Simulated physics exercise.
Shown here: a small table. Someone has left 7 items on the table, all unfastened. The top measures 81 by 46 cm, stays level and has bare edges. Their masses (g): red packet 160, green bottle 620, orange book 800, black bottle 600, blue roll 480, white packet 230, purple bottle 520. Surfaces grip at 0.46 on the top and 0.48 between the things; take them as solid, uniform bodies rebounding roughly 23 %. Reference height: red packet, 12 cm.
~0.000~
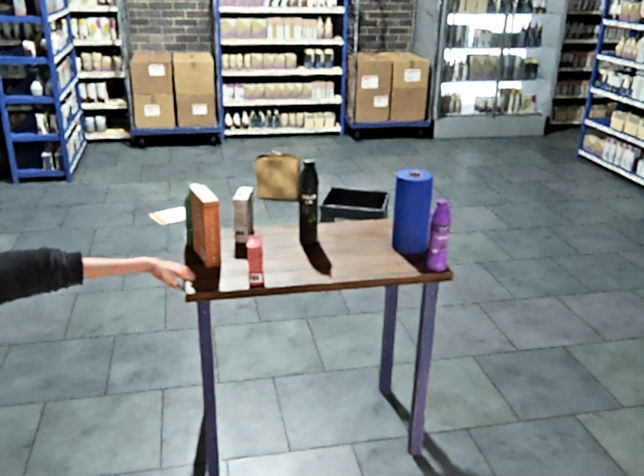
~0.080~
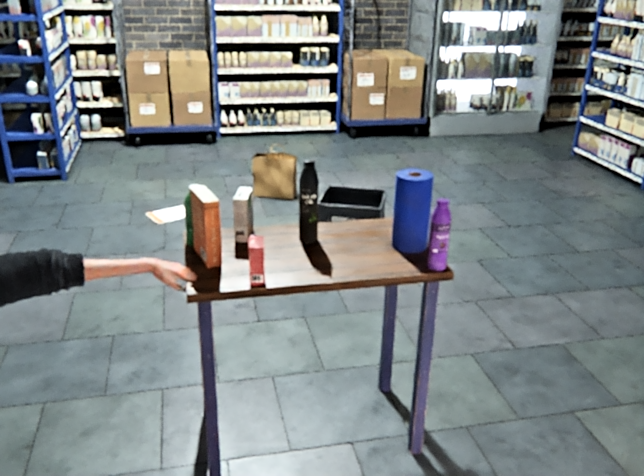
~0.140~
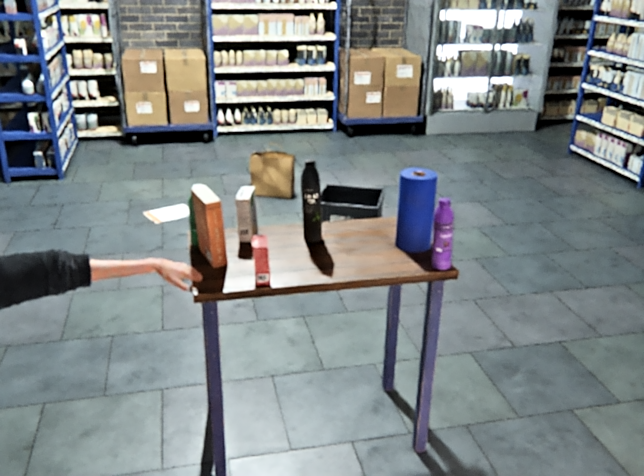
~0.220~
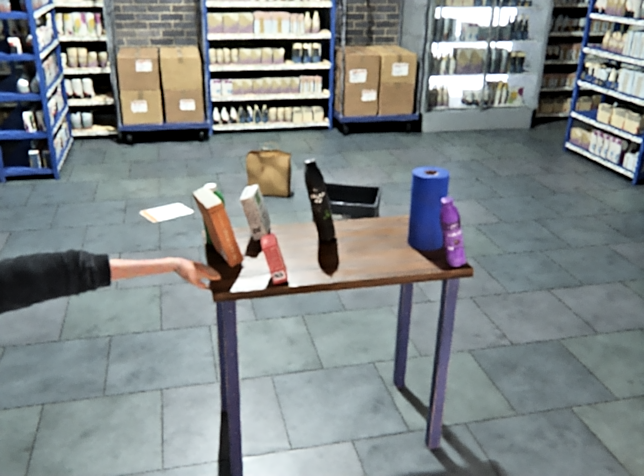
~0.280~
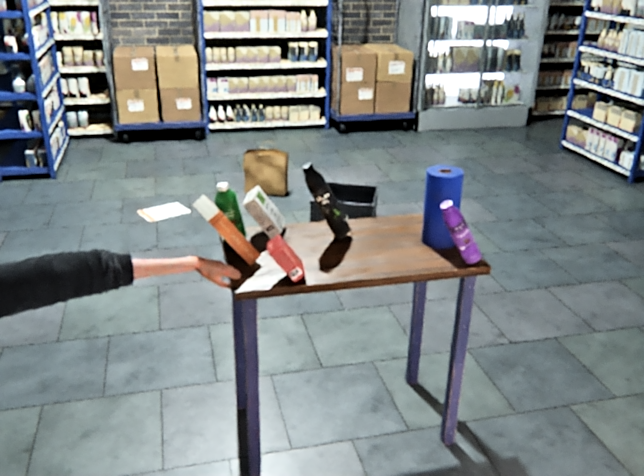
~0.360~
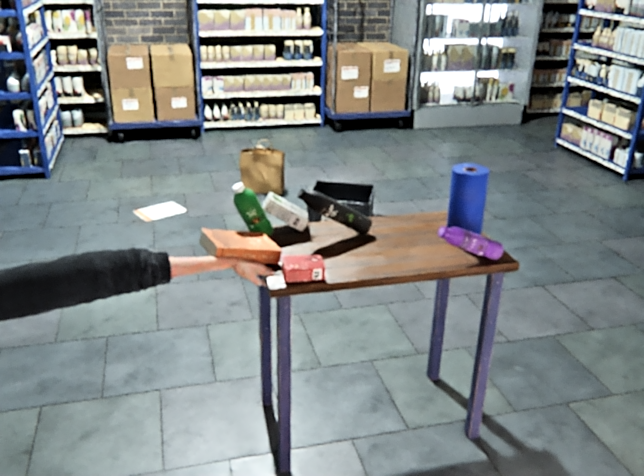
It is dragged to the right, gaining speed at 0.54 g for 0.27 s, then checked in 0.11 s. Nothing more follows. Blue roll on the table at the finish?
No.
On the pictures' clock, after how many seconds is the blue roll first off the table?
At about 0.5 s.
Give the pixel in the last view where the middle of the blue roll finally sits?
About (592, 374).
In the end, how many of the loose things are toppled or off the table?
It comes to 7.
Around 0.56 s, table along by 27 cm; blue roll now off the table; black bottle on its side; purple bottle on its side.
Around 0.86 s, table along by 27 cm; black bottle on its side; purple bottle on its side; green bottle on its side.
Finally (3.8 s), off the table, orange book and blue roll; on their side or leaning hard on the table, red packet, green bottle, black bottle, white packet and purple bottle. In the last view, blue roll near (592, 374).
